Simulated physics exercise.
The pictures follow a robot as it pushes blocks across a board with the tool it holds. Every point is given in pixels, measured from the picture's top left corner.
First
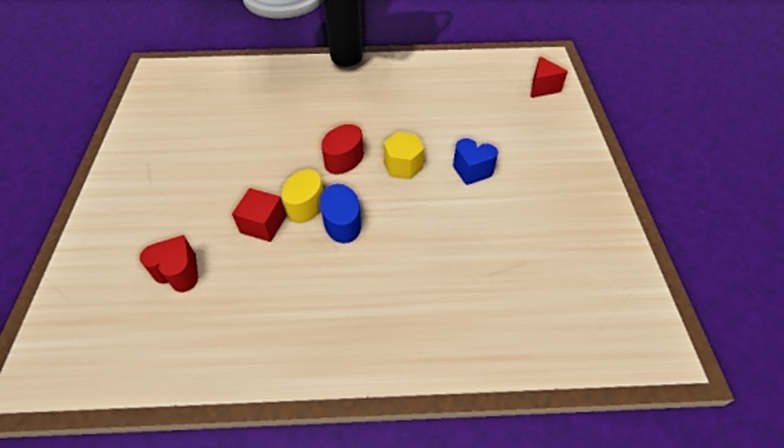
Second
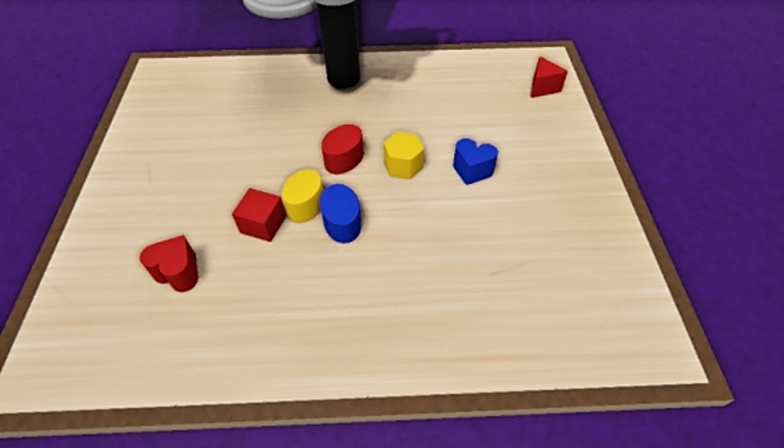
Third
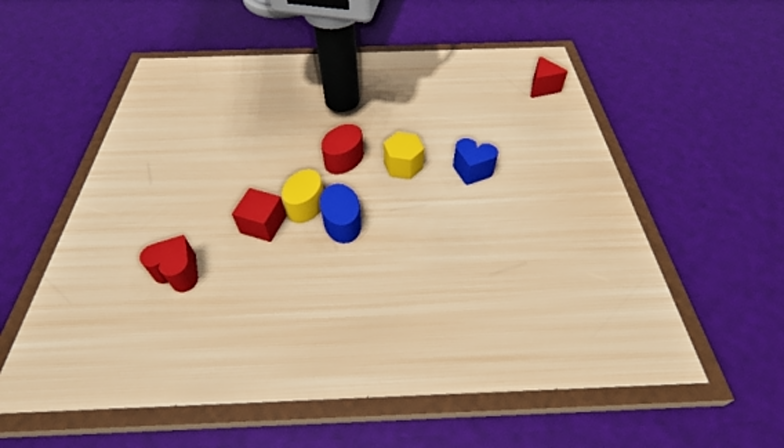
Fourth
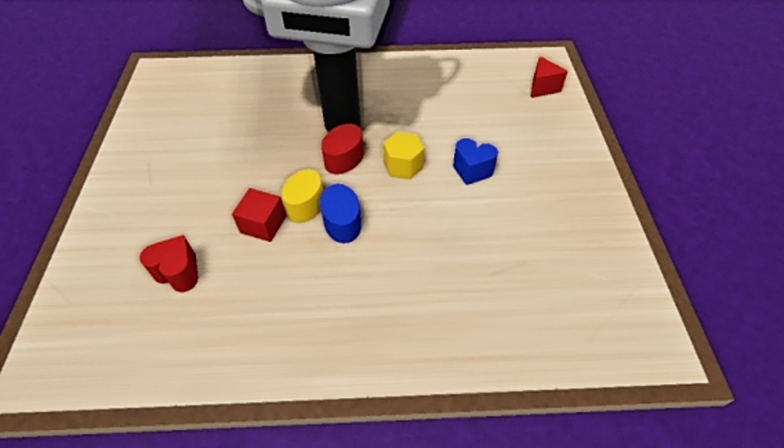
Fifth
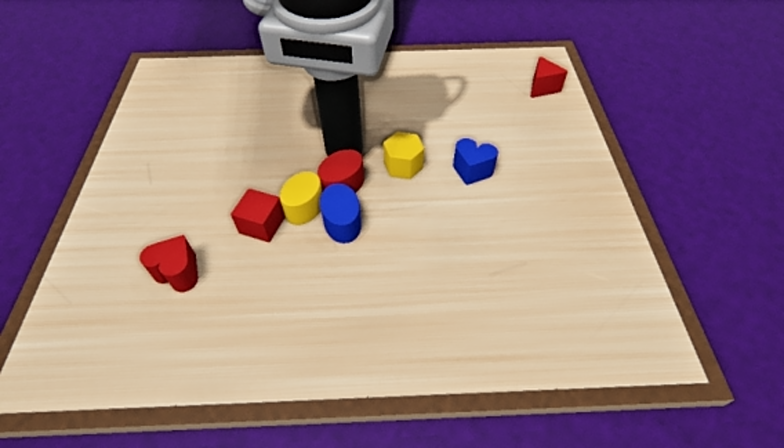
Black-tipped robot arm moving down the board from the top edge, pushing a red oval block towards yellow and blue ones.
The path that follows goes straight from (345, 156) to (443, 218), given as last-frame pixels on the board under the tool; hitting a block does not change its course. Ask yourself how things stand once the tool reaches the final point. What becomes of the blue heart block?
Undisturbed, or as good as.
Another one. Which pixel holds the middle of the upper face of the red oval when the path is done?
In the picture, it is at (353, 180).
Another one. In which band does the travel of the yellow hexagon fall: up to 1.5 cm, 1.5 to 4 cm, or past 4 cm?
That block covers between 1.5 and 4 cm.
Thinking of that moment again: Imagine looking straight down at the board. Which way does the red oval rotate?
It goes round the way clock hands do.
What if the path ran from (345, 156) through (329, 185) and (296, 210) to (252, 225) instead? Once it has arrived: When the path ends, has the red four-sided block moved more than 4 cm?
That would be a yes.
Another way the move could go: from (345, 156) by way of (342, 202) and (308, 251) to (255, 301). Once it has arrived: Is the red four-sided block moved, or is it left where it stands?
Put simply, it goes somewhere else.
The first path, step by step. One third of the way, tool at (375, 168); blue oval at (336, 209), turned 15° anticlockwise; red oval at (350, 178), turned 65° clockwise; yellow hexagon at (413, 146), turned 15° anticlockwise.
Two thirds of the way, tool at (409, 189); blue oval at (336, 209), turned 20° anticlockwise; red oval at (353, 180), turned 80° clockwise; yellow hexagon at (431, 150), turned 70° anticlockwise.
At the end, tool at (444, 212); blue oval at (336, 209), turned 20° anticlockwise; red oval at (353, 180), turned 80° clockwise; yellow hexagon at (431, 150), turned 70° anticlockwise; blue heart block in place.
